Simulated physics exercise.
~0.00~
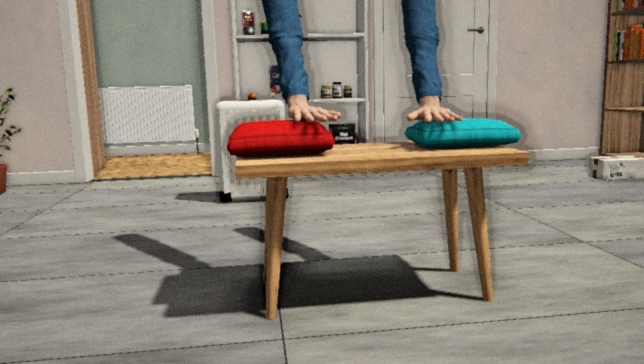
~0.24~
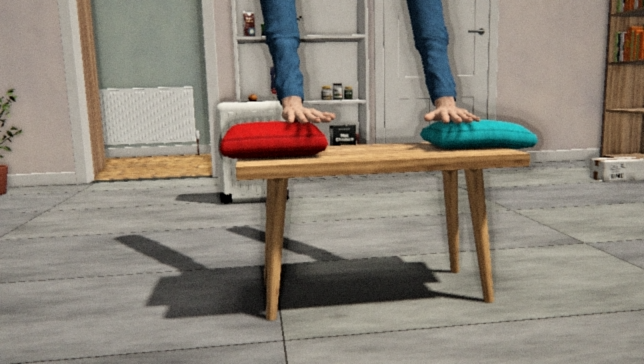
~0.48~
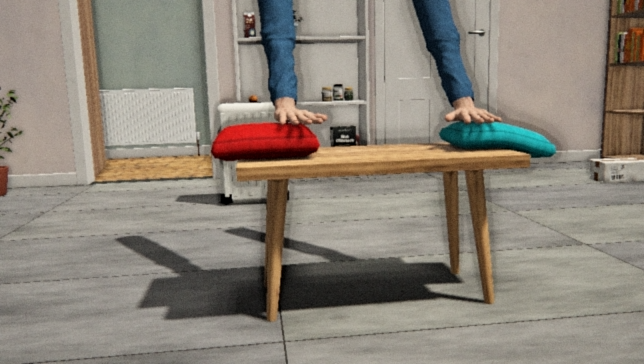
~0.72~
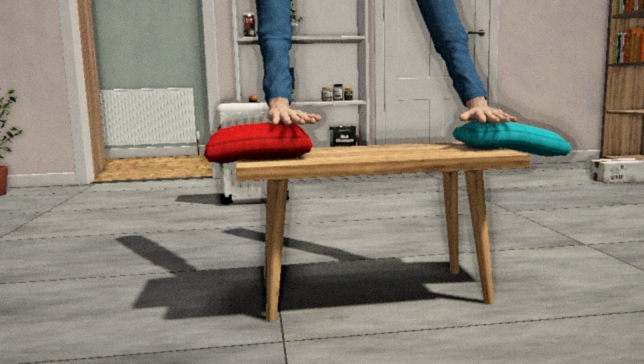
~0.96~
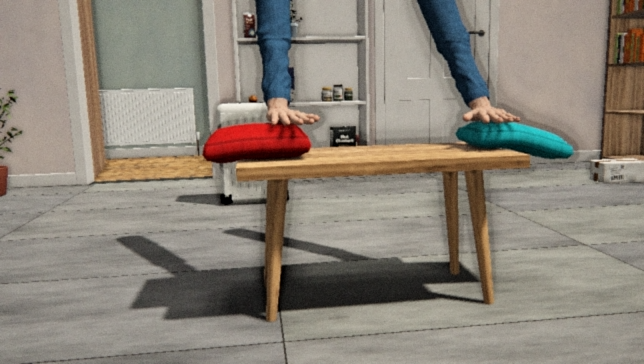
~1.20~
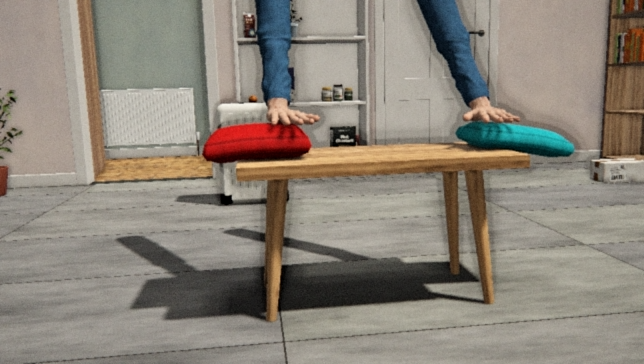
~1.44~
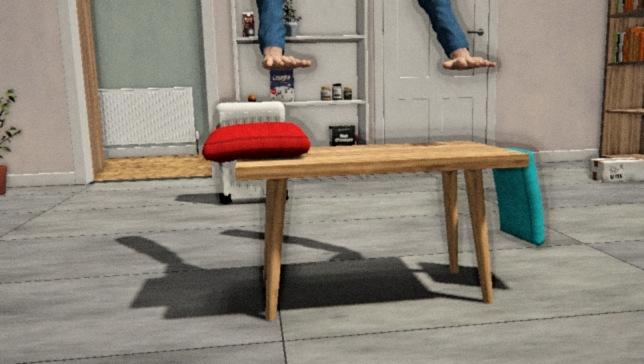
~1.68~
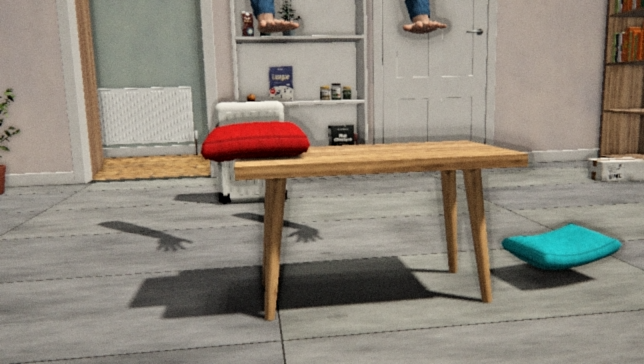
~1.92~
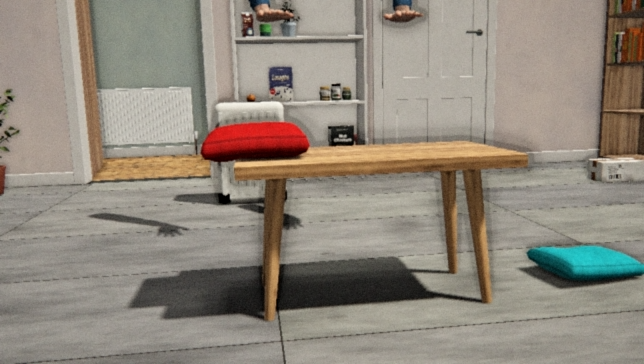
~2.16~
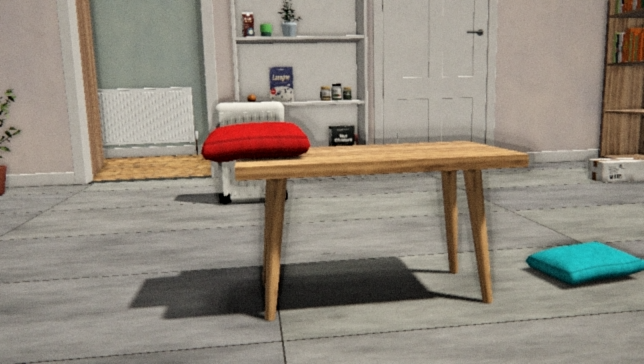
A turquoise cushion falls off a bench after two hands slide it and a red one outward, then lift away.
